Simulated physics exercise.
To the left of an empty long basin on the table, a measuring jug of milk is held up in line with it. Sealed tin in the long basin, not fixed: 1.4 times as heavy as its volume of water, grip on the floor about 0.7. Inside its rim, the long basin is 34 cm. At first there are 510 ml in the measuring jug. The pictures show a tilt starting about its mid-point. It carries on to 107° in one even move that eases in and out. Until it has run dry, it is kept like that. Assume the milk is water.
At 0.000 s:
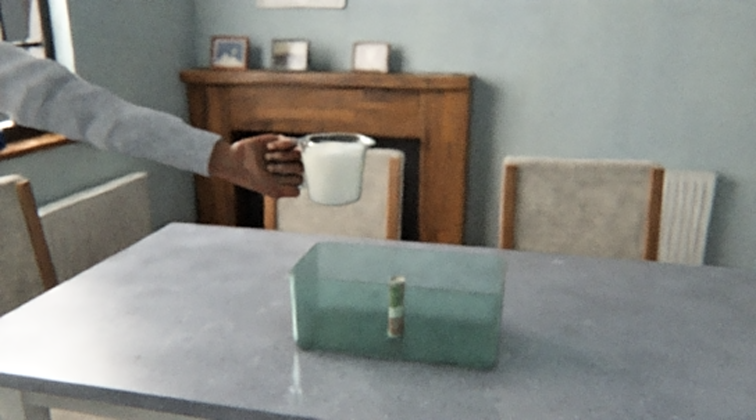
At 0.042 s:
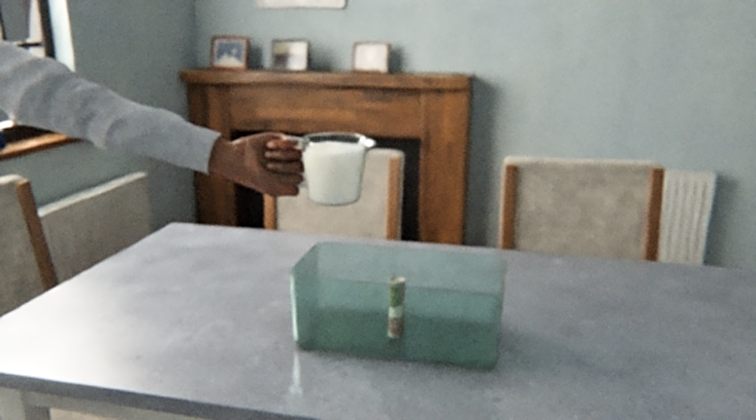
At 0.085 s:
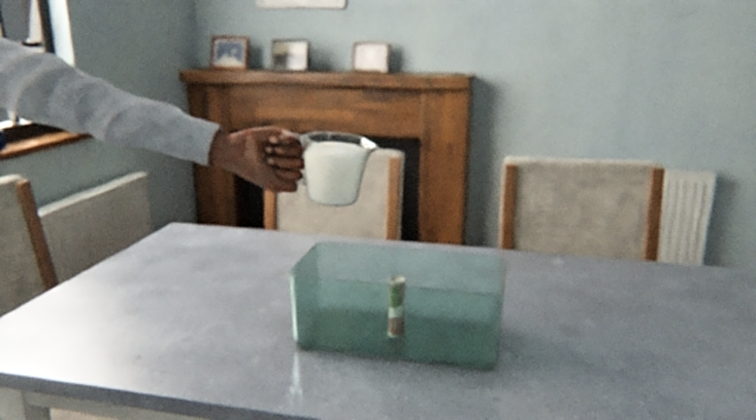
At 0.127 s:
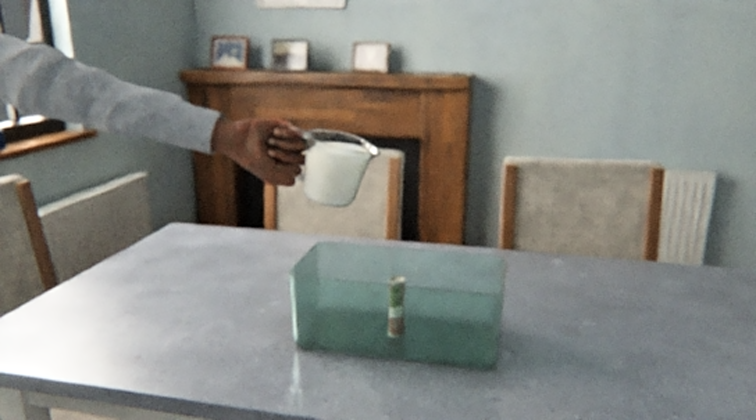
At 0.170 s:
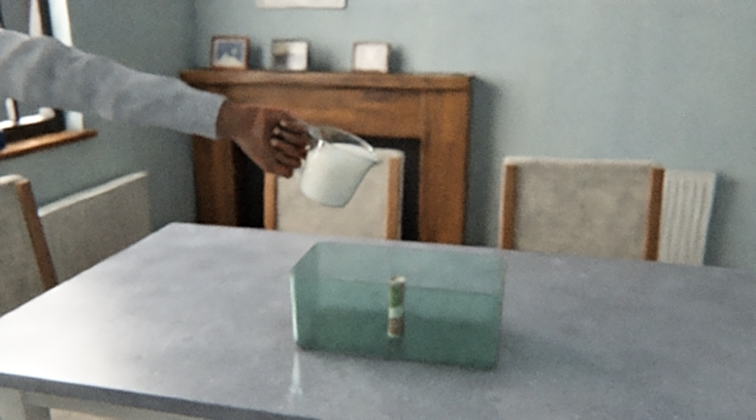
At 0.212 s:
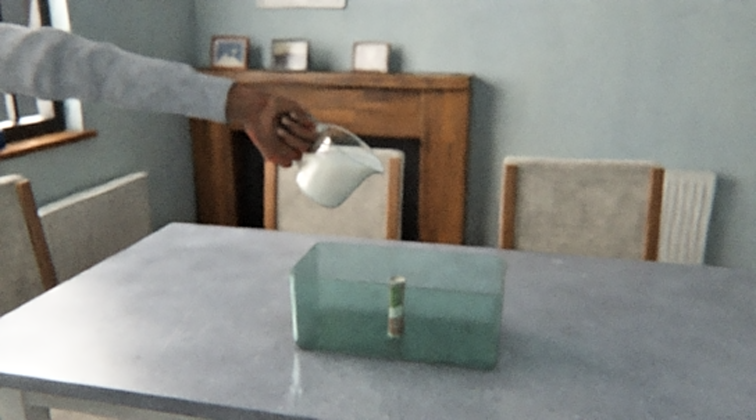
At a dining table, a hand steadily tilts a jug of milk rightward above a basin.
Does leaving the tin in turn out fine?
Yes.
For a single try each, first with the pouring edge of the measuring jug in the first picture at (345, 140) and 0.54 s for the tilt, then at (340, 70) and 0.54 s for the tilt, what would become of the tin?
Trial 1 - tin tips; trial 2 - tin tips.
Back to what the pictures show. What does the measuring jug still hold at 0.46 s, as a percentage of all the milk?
Near 40 in a hundred.
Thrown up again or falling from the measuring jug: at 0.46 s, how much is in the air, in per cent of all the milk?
Estimate: About 36 % of all of it.
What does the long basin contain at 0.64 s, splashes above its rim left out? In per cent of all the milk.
About 82 per cent.
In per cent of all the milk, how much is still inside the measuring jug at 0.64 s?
I'd estimate some 5 per cent.
After 0.46 s the tilt is 101° and 40 per cent is still to pour; the tin stands where it began.
After 0.64 s the tilt is 107° and 5 per cent is still to pour; the tin stands where it began.
After 0.83 s the tilt is 107° and 0 per cent is still to pour; the tin stands where it began.
After 1.04 s the tilt is 107° and 0 per cent is still to pour; the tin stands where it began.
In the end the tin stands where it began.
